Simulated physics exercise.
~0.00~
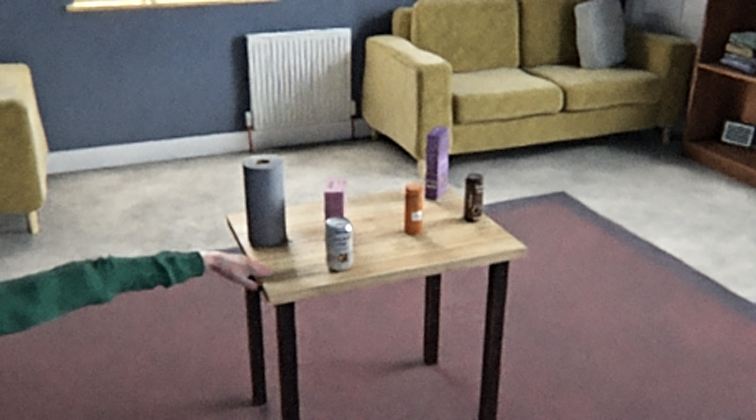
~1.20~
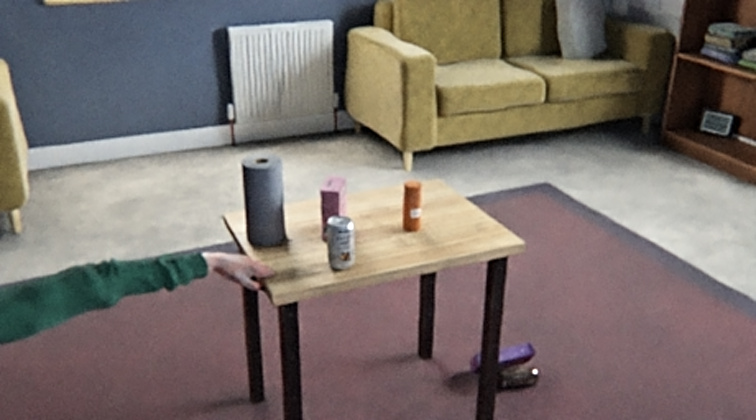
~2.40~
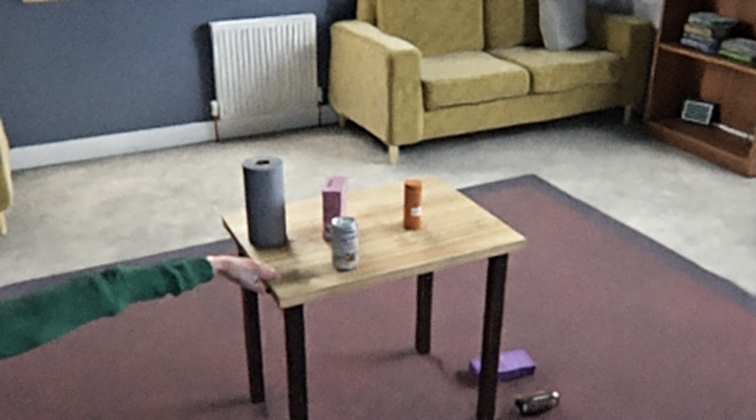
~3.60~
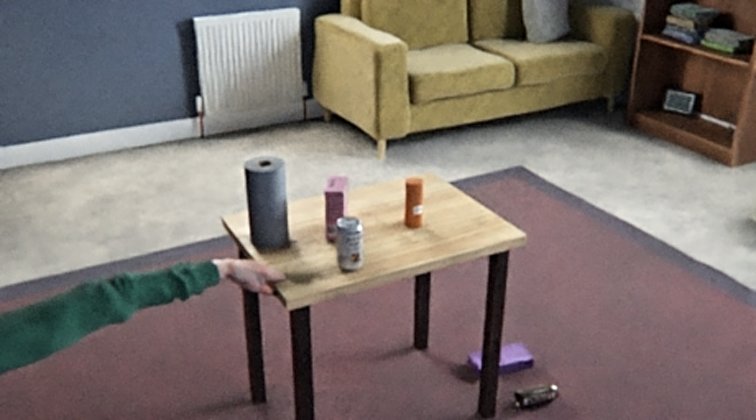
The brown can and purple packet fall off the table as a hand grips its edge.
